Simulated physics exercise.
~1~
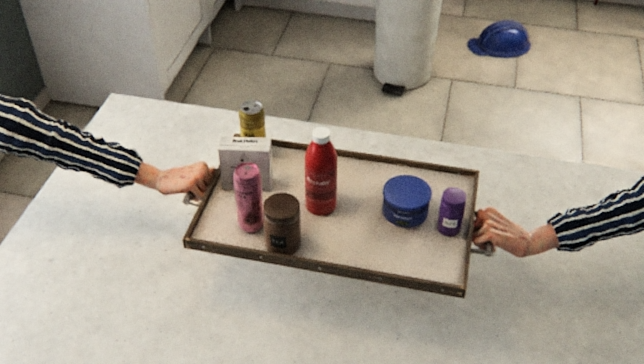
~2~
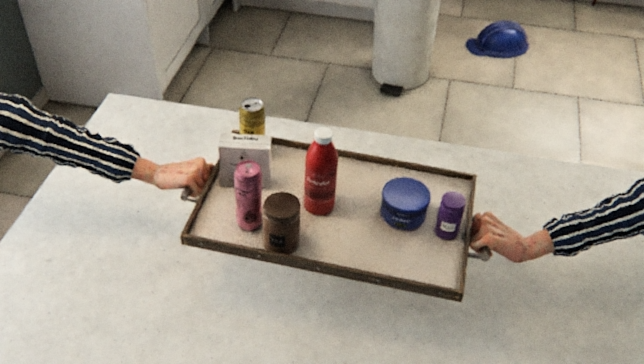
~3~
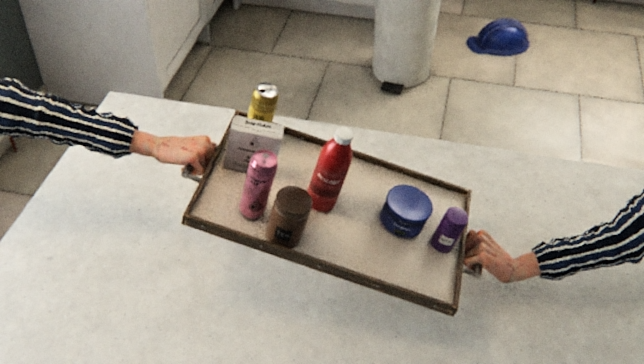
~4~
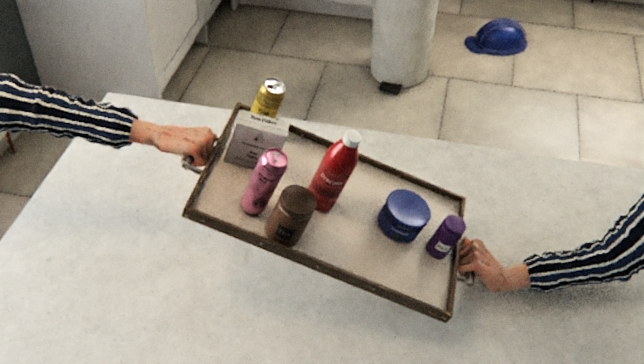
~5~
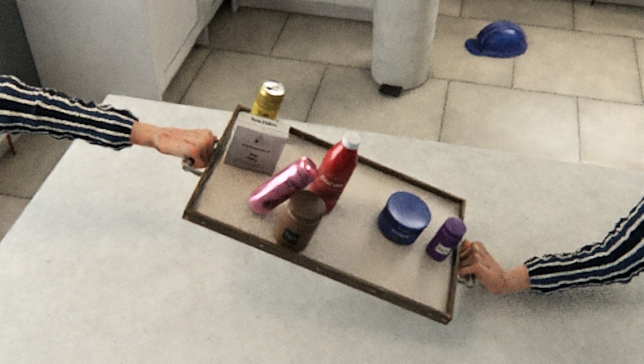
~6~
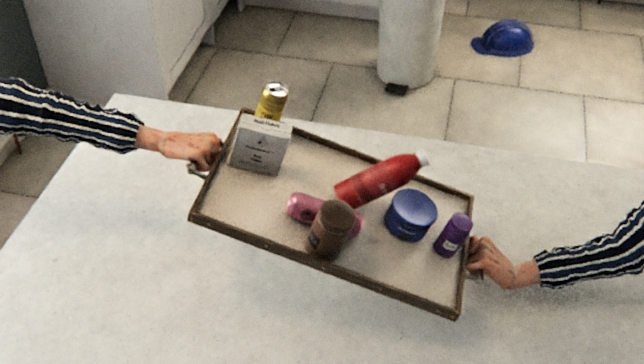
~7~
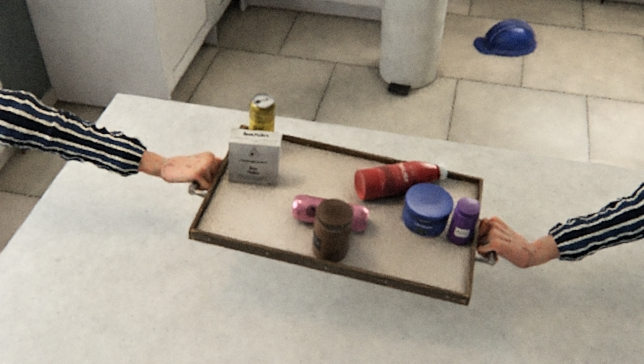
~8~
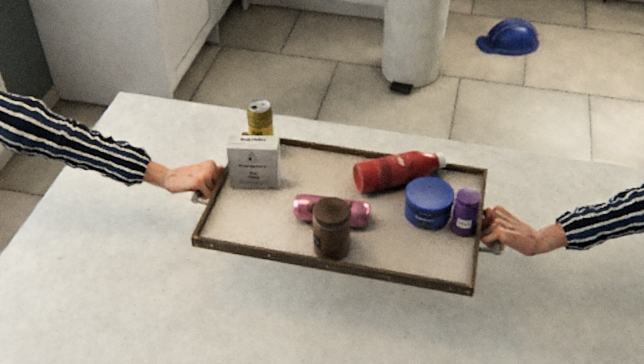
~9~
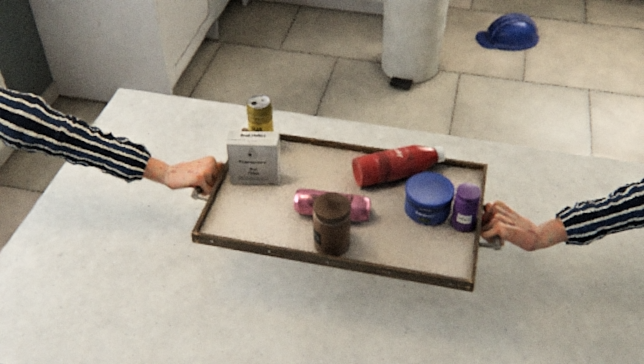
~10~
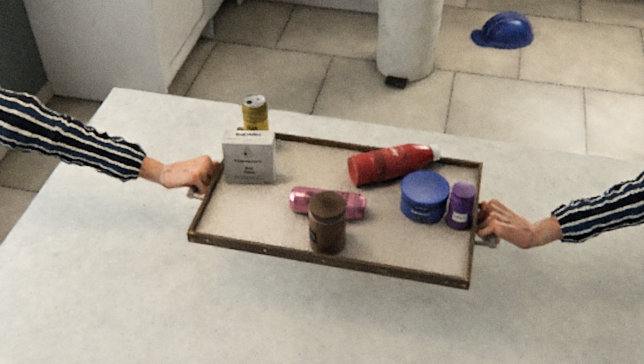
In a kitchen, two hands in striped sleeves tilted a tray of containers down to the right over a table, and the pink can and red bottle toppled and stayed lying down after the tray was levelled, while the brown jar slid right but stood.
